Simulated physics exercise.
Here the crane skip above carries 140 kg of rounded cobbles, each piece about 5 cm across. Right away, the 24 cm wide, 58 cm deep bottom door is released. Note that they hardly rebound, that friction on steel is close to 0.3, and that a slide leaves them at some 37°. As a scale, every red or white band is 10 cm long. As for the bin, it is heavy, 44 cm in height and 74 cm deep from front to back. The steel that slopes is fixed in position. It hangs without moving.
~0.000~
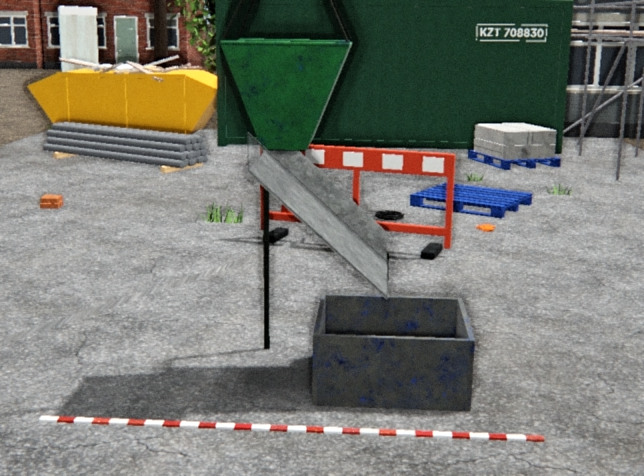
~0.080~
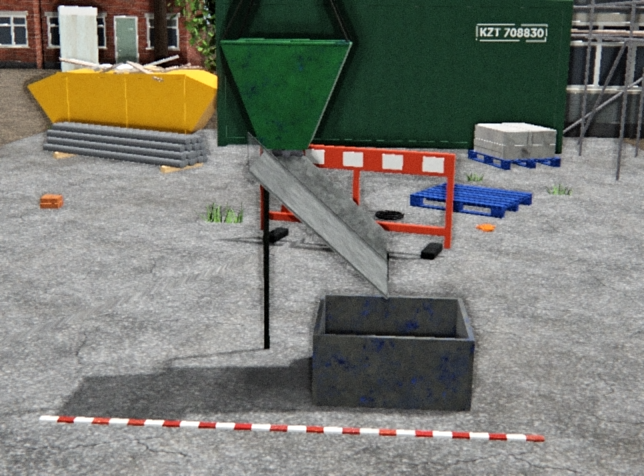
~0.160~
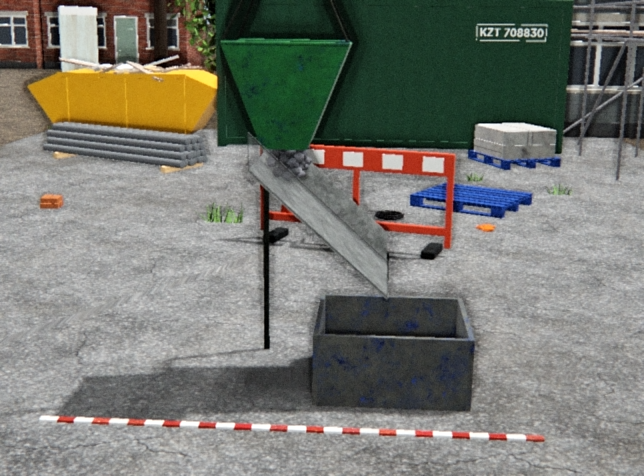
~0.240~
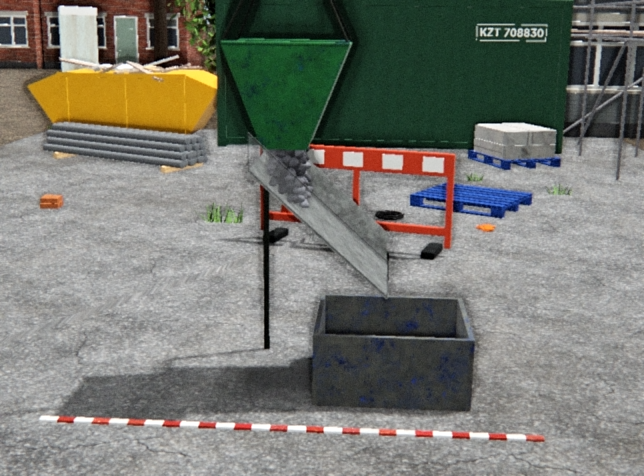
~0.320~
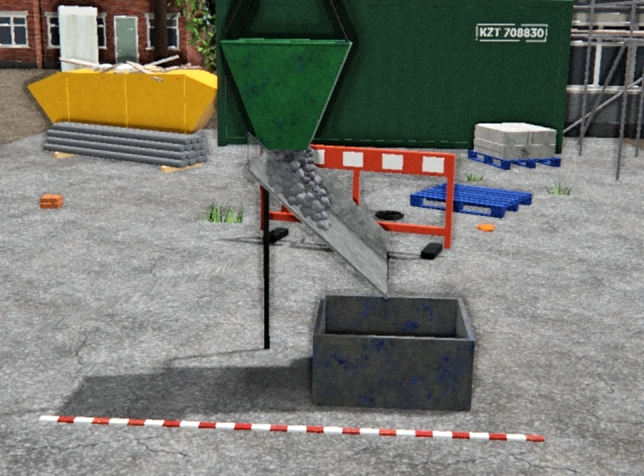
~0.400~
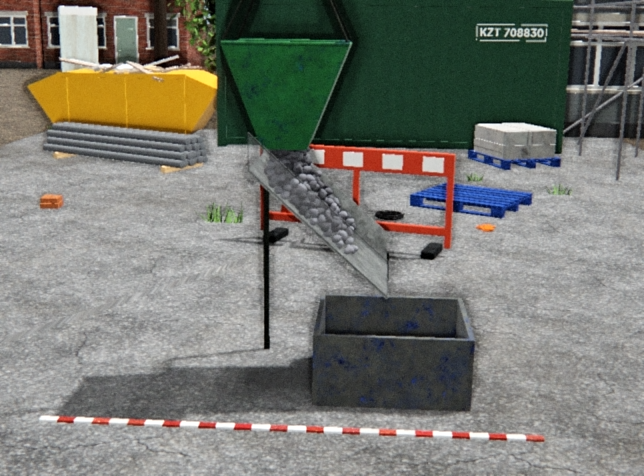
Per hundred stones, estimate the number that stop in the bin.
Roughly 100 of every hundred stones stop there.
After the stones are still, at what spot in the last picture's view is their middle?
(418, 364).
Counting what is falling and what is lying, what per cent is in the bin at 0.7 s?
Share: Around 20 %.
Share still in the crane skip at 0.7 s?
Held: Near 5 %.
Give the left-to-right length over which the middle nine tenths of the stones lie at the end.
It covers roughly 70 centimetres from left to right.
After 0.7 s, 6 % in the crane skip, 71 % on the steel, 2 % falling or lying left of the bin, 21 % falling or lying in the bin; the stones farthest right are at (456, 366).
After 1.1 s, 0 % in the crane skip, 21 % on the steel, 79 % falling or lying in the bin; the stones farthest right are at (458, 356).
After 1.7 s, 0 % in the crane skip, 100 % falling or lying in the bin; the stones farthest right are at (457, 355).
After 2.6 s, 0 % in the crane skip, 100 % falling or lying in the bin; the stones farthest right are at (460, 360).
After 4.5 s, 0 % in the crane skip, 100 % in the bin; the stones farthest right are at (460, 360).
